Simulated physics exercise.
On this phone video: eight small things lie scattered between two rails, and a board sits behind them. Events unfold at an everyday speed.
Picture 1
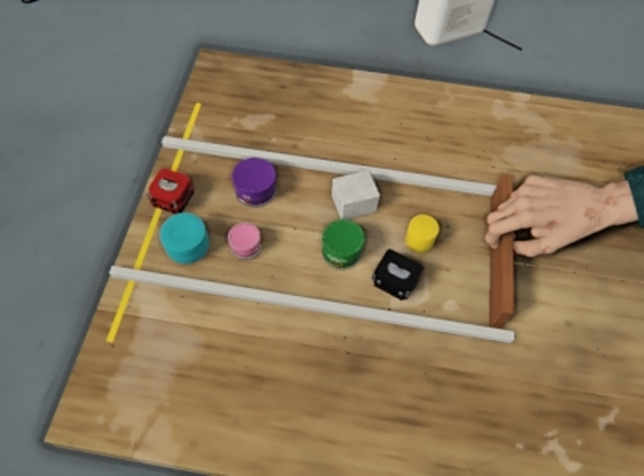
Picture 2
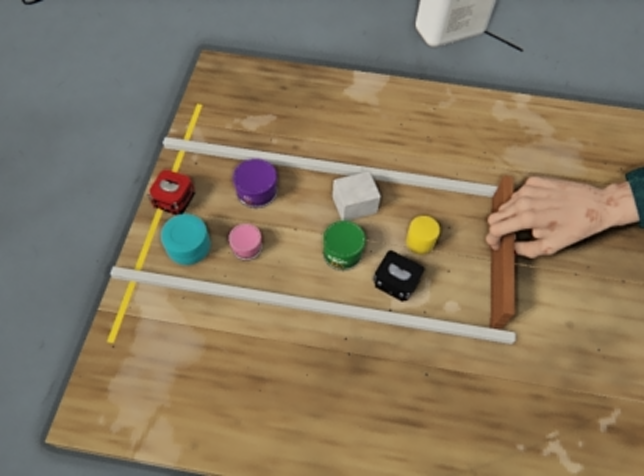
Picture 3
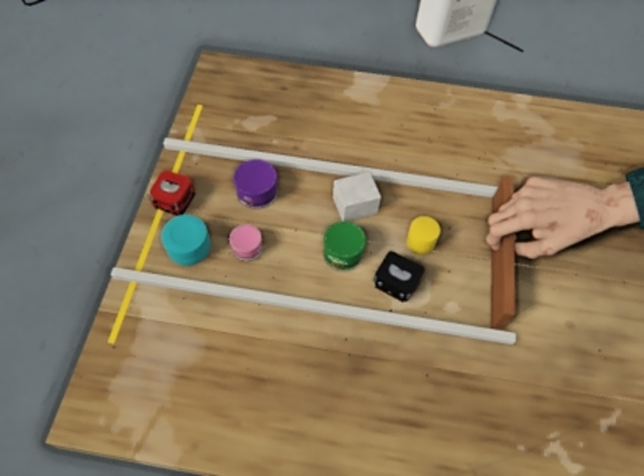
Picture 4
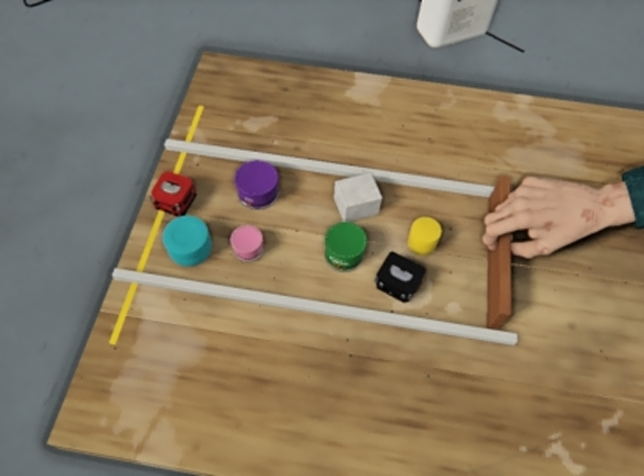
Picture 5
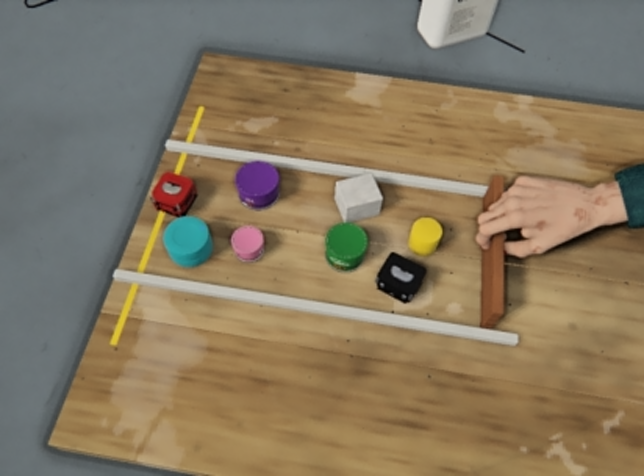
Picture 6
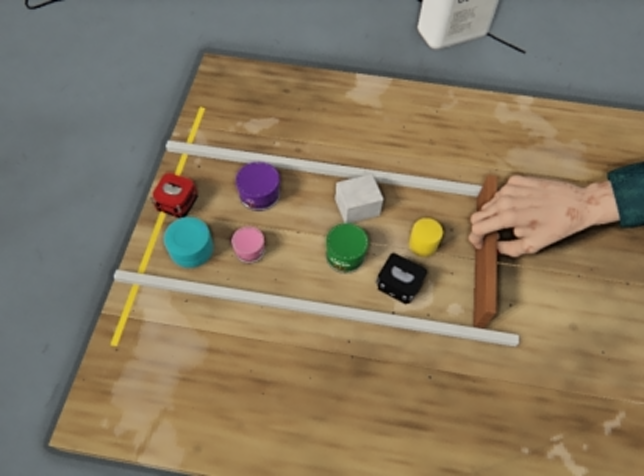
On a worn wooden tabletop over a grey floor, seen from above at a slight tilt, two pale rails run across. Between them lie a red case and turquoise lid by a yellow strip at left, then purple, pink, white, green, black and yellow objects. A hand at right rests on a brown board, then slides it slightly left; the objects stay put as the view drifts very faintly.
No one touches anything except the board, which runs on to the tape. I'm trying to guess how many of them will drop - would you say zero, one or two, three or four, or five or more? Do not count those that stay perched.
The count that falls off is between three and four.
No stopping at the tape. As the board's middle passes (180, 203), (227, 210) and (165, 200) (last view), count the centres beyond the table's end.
4; 0; 4.
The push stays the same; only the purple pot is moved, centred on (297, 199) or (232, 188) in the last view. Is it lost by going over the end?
The purple pot goes down at the first spot and goes down at the second.
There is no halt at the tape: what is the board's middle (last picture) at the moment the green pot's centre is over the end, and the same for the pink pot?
At (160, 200) for the green pot; at (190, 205) for the pink pot.
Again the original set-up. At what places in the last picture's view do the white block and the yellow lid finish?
White block: About (158, 163); yellow lid: About (154, 188).
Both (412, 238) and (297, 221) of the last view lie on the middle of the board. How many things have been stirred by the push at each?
Tally at point one: 2; at point two: 6.
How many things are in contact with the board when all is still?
It adds up to 4.
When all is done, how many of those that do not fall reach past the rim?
It's 4.
Soon after, none off yet; red case at rest near (175, 196); turquoise lid at rest near (189, 243); purple pot at rest near (259, 187).
After that, none off yet; red case at rest near (175, 196); turquoise lid at rest near (189, 243); purple pot displaced a little near (241, 184).
And then, none off yet; red case displaced about its own width near (139, 199); turquoise lid displaced well along near (114, 249); purple pot displaced well along near (163, 171).
In the end, the number that fall off is three or four; gone, pink pot, purple pot, turquoise lid and red case.
